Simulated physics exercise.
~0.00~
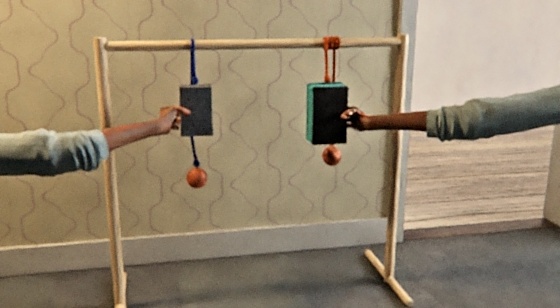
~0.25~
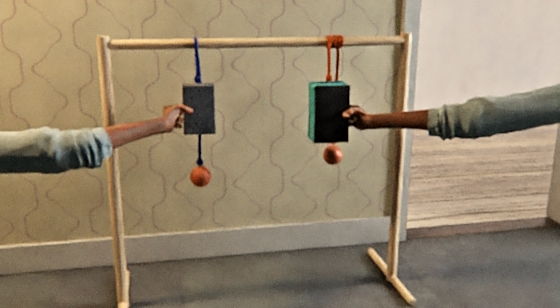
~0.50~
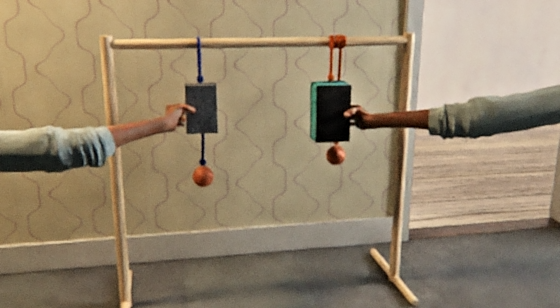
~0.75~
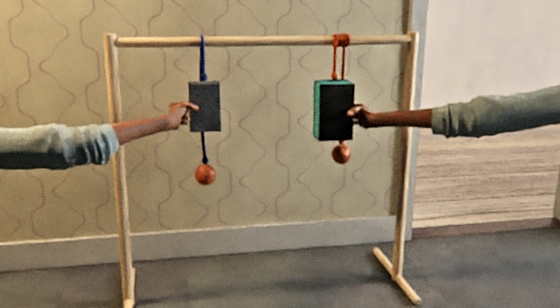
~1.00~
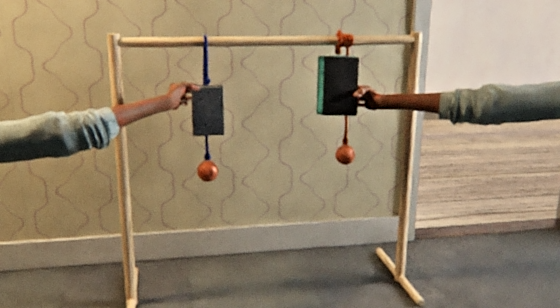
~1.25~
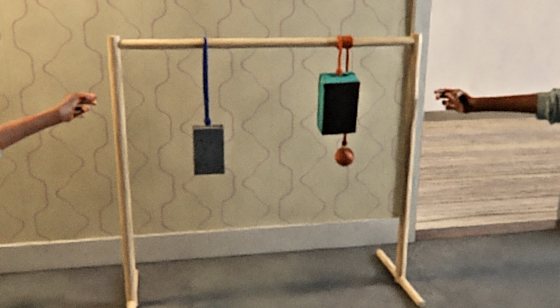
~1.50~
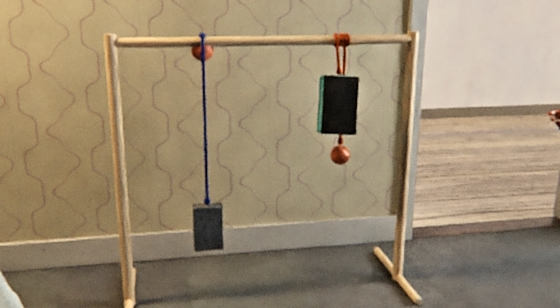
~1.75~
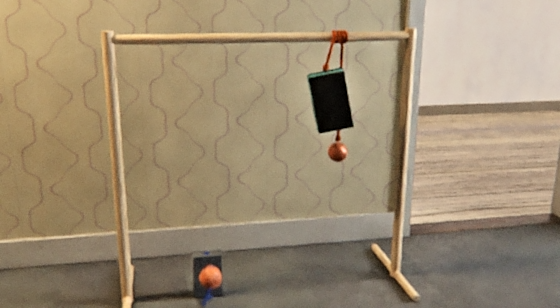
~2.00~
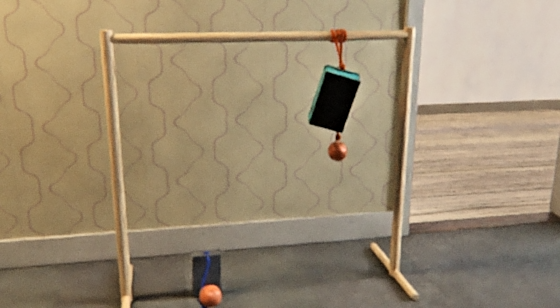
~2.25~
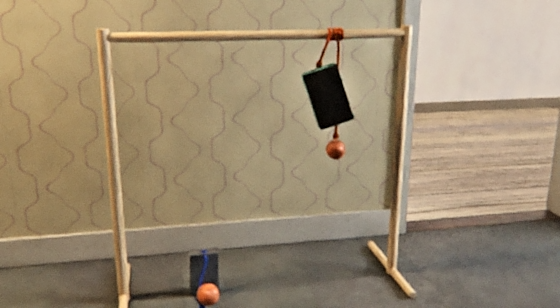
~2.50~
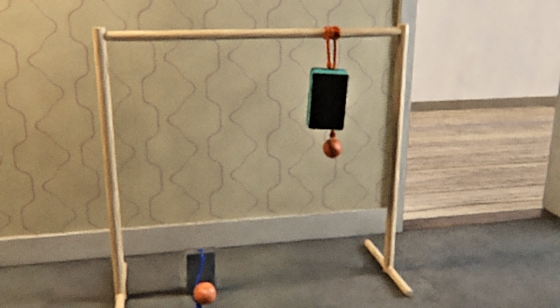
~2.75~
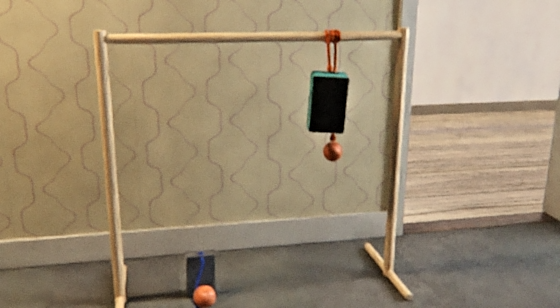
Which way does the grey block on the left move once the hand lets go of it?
It moves down, dropping from below the rail until it rests on the floor.
